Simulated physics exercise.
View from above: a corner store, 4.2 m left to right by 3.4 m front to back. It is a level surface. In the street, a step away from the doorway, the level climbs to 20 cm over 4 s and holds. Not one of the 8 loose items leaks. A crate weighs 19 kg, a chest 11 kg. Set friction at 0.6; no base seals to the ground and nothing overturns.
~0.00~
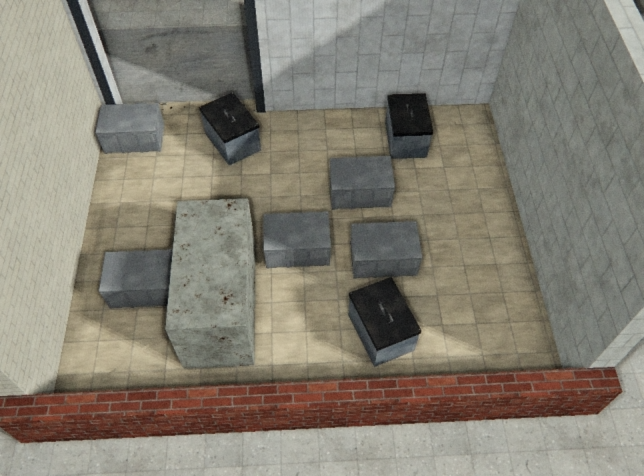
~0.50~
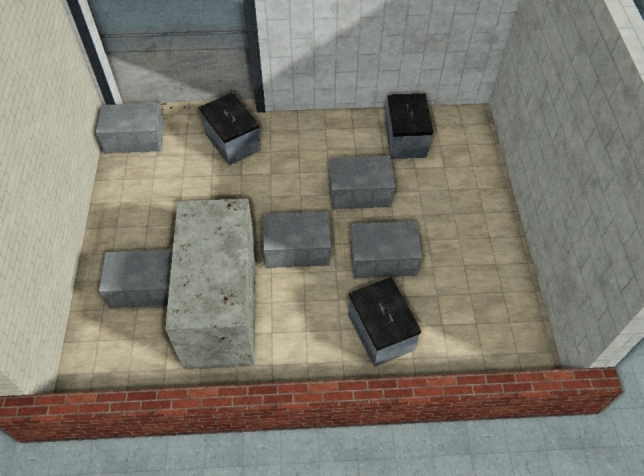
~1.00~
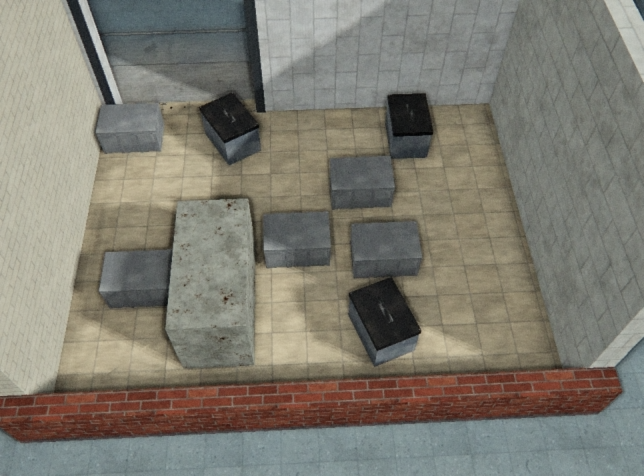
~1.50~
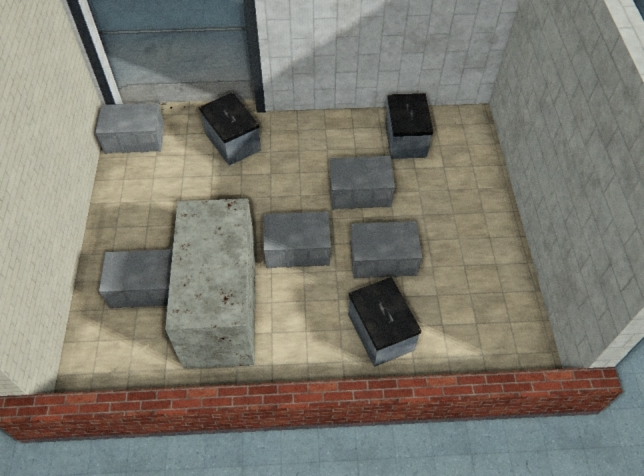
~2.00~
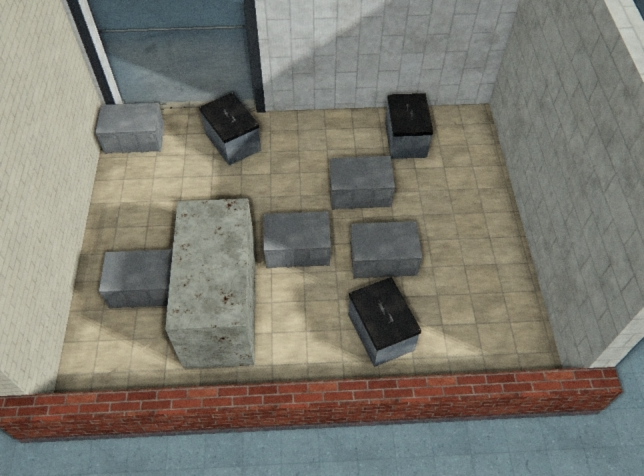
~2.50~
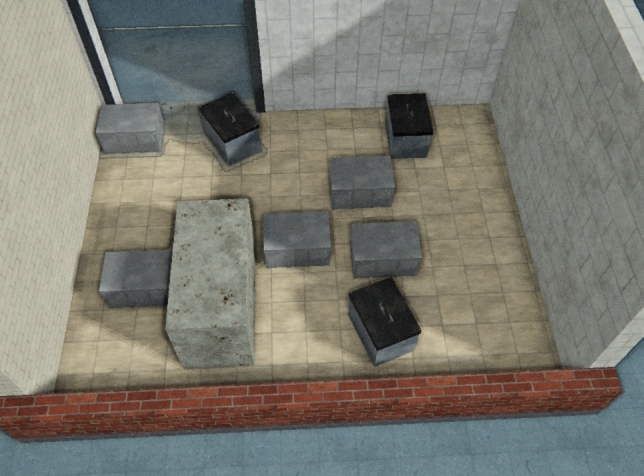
Bluish water spreading over the grey pavement outside a walled, tiled room seen from above, while the blocks inside stay still.
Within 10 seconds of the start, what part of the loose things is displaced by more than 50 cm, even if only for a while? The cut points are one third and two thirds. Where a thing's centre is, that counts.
The fraction is neither low nor high.
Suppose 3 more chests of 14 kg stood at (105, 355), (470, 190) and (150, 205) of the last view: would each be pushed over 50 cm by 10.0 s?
In turn: Within the mark, within the mark, beyond the mark.
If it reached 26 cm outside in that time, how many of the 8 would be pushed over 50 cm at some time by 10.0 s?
Then it comes to 6.
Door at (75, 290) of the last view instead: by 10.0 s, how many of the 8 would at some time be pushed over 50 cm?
Result: 4.
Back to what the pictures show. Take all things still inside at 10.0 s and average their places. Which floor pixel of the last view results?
(333, 264).
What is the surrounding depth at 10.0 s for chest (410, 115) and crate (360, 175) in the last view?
Around 4 cm and 5 cm.
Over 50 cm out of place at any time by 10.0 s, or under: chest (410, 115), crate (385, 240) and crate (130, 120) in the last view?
Taking them in turn, the first is within the limit, the second within the limit and the third beyond the limit.
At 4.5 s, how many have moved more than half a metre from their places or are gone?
I count 2.
After 3.5 s 0 of 8 are over 50 cm from their spots; 0 afloat.
After 4.5 s 2 of 8 are over 50 cm from their spots; 0 afloat.
After 7.0 s 3 of 8 are over 50 cm from their spots; 3 afloat.
After 10.0 s 5 of 8 are over 50 cm from their spots, and 5 have been at some point; 5 afloat.
